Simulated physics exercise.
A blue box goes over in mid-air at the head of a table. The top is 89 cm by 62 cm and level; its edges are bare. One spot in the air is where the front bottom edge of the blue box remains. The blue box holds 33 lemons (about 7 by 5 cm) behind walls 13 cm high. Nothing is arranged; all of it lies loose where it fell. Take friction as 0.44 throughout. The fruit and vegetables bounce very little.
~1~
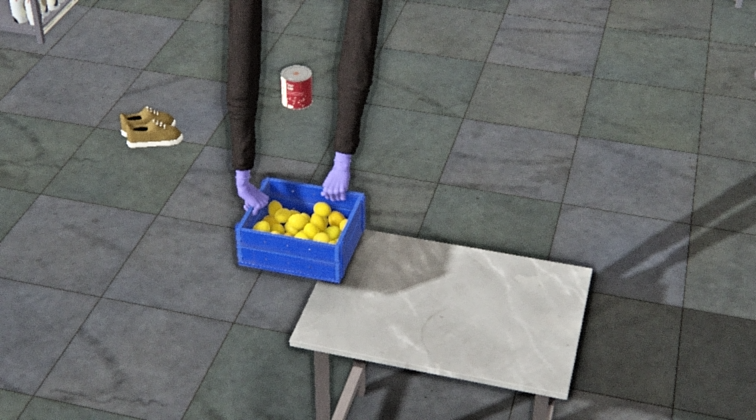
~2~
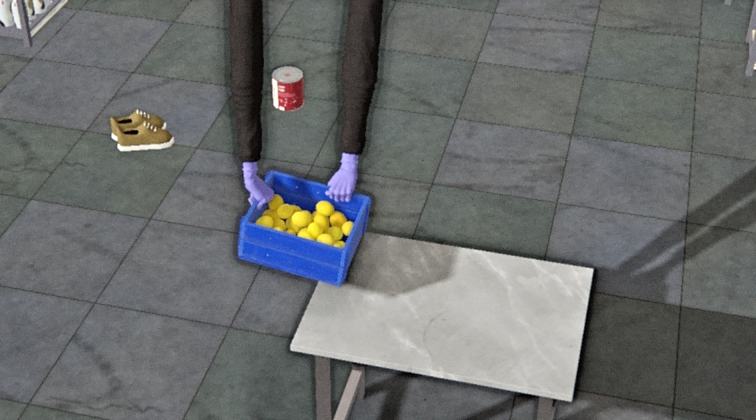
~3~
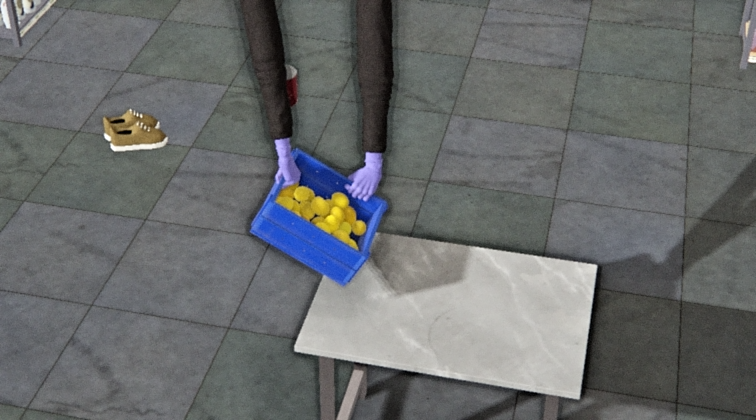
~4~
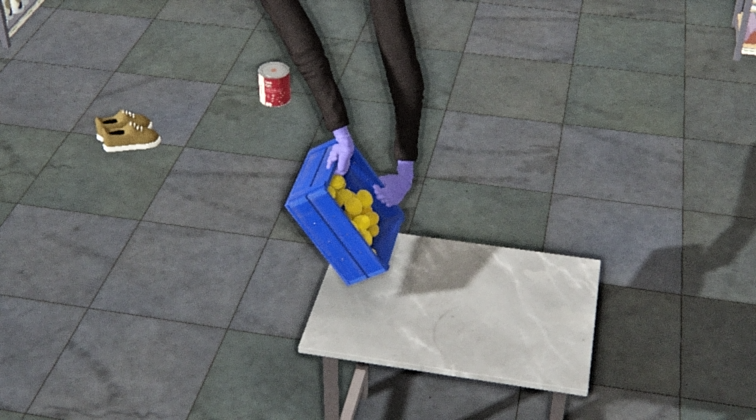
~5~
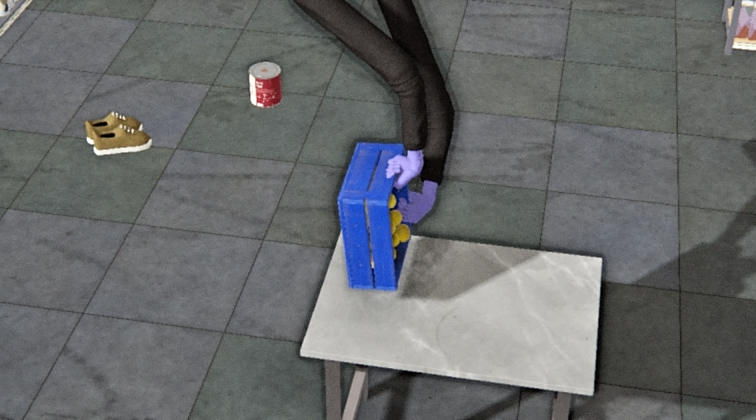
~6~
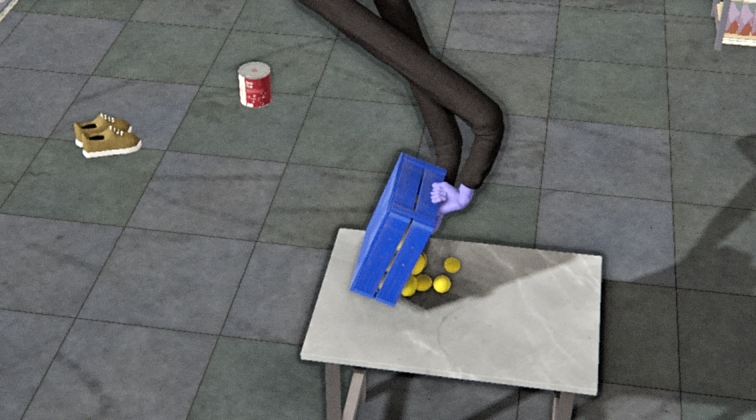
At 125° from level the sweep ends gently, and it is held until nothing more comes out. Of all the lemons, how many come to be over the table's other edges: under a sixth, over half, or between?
Oh, only under a sixth of them, I'd say.
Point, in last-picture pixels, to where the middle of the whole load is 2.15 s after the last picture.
Estimated centre in the last picture: (440, 295).
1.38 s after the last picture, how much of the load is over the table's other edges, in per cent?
Close to 5 in a hundred.
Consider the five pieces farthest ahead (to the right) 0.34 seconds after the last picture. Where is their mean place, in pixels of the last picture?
Centre: About (507, 315) px.
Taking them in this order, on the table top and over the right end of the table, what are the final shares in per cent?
Shares, in order: About 90 percent and 5 percent.
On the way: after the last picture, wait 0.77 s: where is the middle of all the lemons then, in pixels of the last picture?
Centre: About (440, 297).
Then, 0.34 s after the last picture, tilt 125°; 4 still in the blue box and 29 on the table top.
Then, 0.77 s after the last picture, tilt 125°; 32 on the table top and 1 over the table's other edges.
Then, 1.38 s after the last picture, tilt 125°; 29 on the table top, 2 over the right end of the table and 2 over the table's other edges.
Final count (2.15 s after the last picture), 29 on the table top, 2 over the right end of the table and 2 over the table's other edges. Asked share, 2 of 33, 6 per cent.
